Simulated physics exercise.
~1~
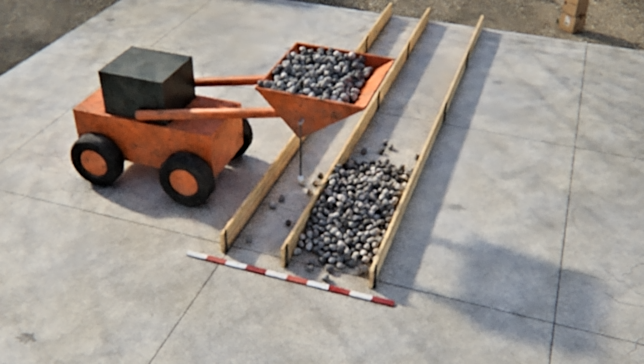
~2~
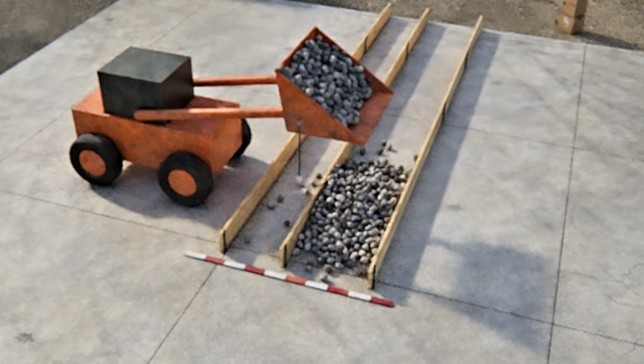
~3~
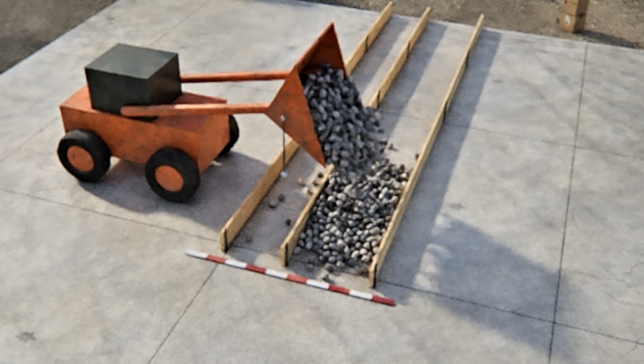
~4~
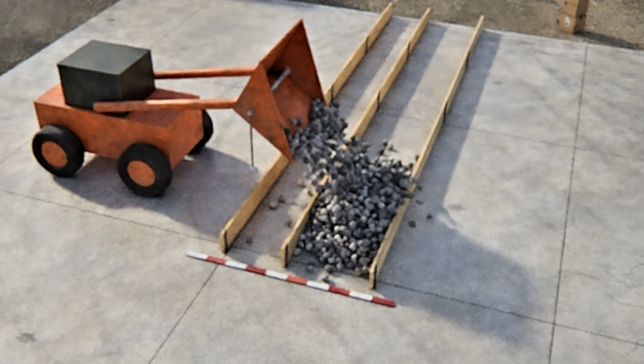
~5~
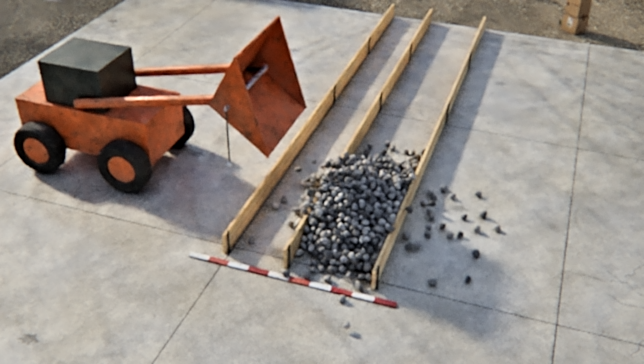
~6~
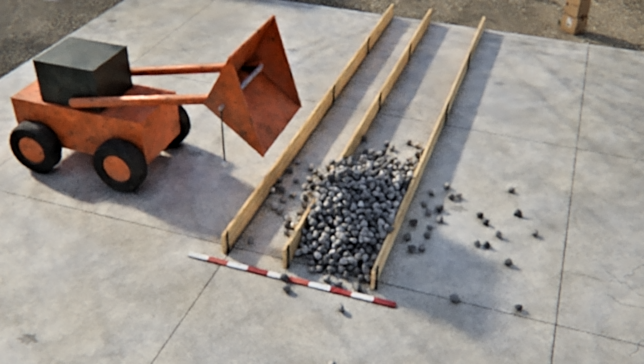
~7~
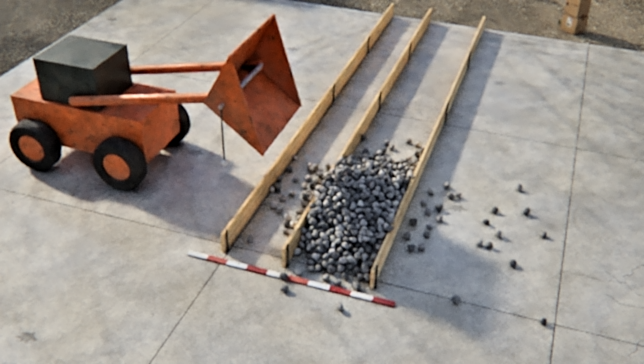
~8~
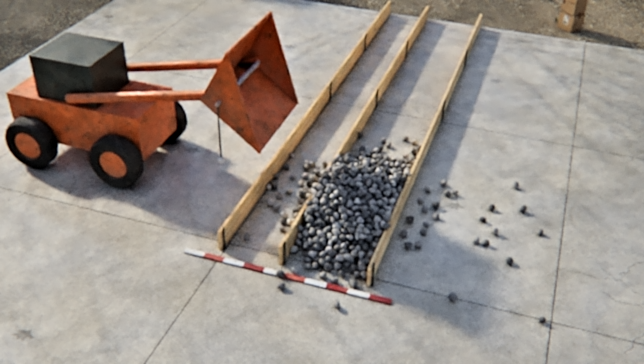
Orange loader tipping dark stones onto an existing pile between wooden planks while backing away, leaving a few scattered on the concrete.
